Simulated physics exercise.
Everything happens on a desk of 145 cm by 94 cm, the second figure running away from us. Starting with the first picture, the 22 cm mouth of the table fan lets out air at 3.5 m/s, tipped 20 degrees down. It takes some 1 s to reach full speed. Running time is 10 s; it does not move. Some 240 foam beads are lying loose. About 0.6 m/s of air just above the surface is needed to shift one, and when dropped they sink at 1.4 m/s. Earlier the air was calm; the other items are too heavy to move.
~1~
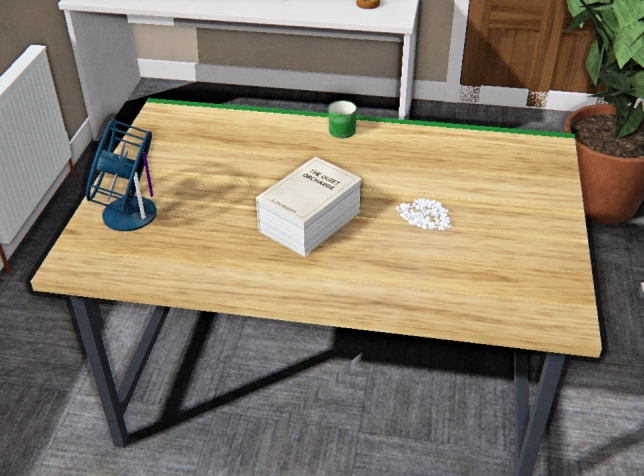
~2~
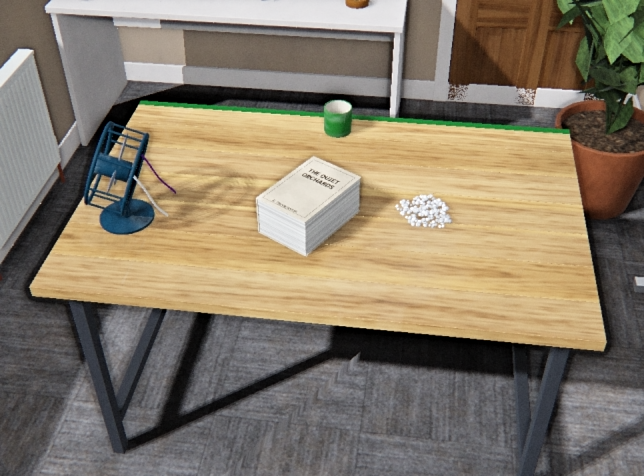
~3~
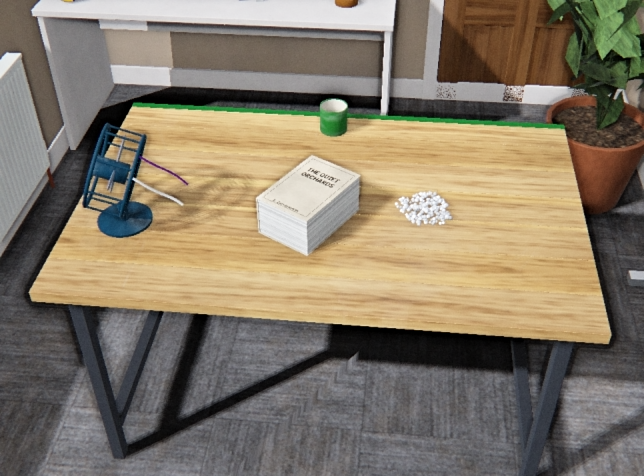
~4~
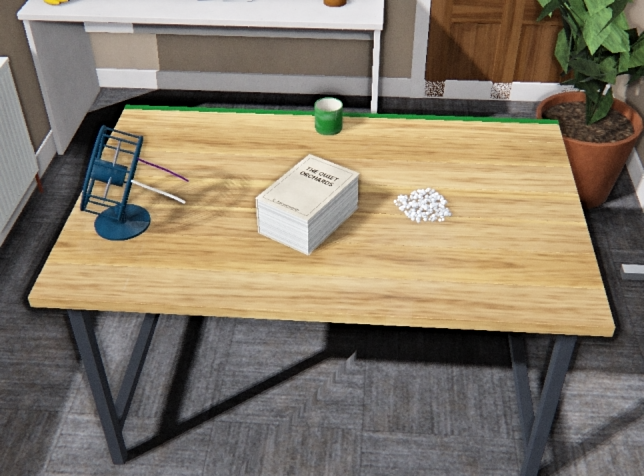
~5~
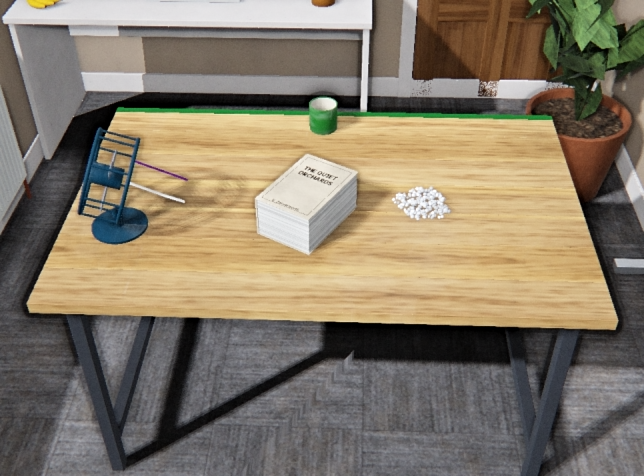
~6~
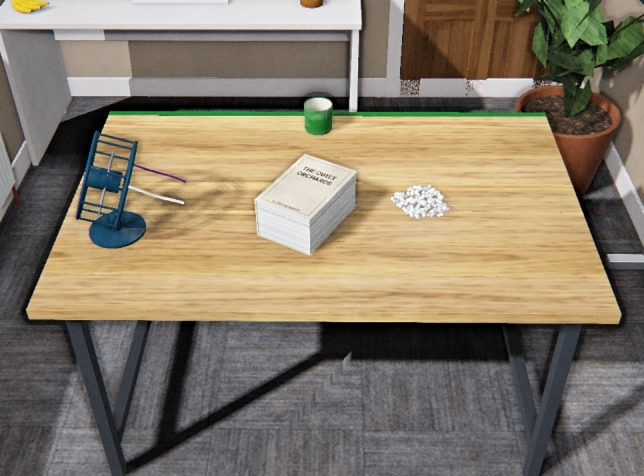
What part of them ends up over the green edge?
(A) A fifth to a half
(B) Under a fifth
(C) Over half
Over half (C).
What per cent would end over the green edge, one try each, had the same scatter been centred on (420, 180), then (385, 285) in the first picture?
In turn: 100 per cent, 10 per cent.
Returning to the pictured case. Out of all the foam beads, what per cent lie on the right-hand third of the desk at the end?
Near 0 %.
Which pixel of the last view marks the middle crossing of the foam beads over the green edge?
Around (432, 113).
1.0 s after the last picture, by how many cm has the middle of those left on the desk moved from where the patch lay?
I'd guess near 10 cm.
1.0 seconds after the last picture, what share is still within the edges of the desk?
About 100 %.
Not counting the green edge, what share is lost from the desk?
0 %.
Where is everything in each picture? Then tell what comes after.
In the first frame, the middle of the foam beads is near (425, 215), none has stirred yet and the mouth of the table fan is at (120, 166).
In the second frame, the middle of the foam beads is near (424, 213), none has stirred yet and the green edge is centred on (349, 115).
In the third frame, the middle of the foam beads is near (424, 210), none has stirred yet, the top of a book is at (309, 186) and the top of a mug is at (334, 105).
In the fourth frame, the middle of the foam beads is near (423, 207) and none has stirred yet.
In the fifth frame, the middle of the foam beads is near (421, 205) and none has stirred yet.
In the sixth frame, the middle of the foam beads is near (420, 203) and none has stirred yet.
Then, 1.0 s after the last picture the count stands so, 0 % are over the green edge; the middle of those still in play is near (385, 201).
Then, 2.2 s after the last picture the count stands so, 31 % are over the green edge; the middle of those still in play is near (334, 182).
Then, 4.6 s after the last picture the count stands so, 79 % are over the green edge; the middle of those still in play is near (329, 193).
Then, 9.1 s after the last picture, at the end, 95 % are over the green edge.
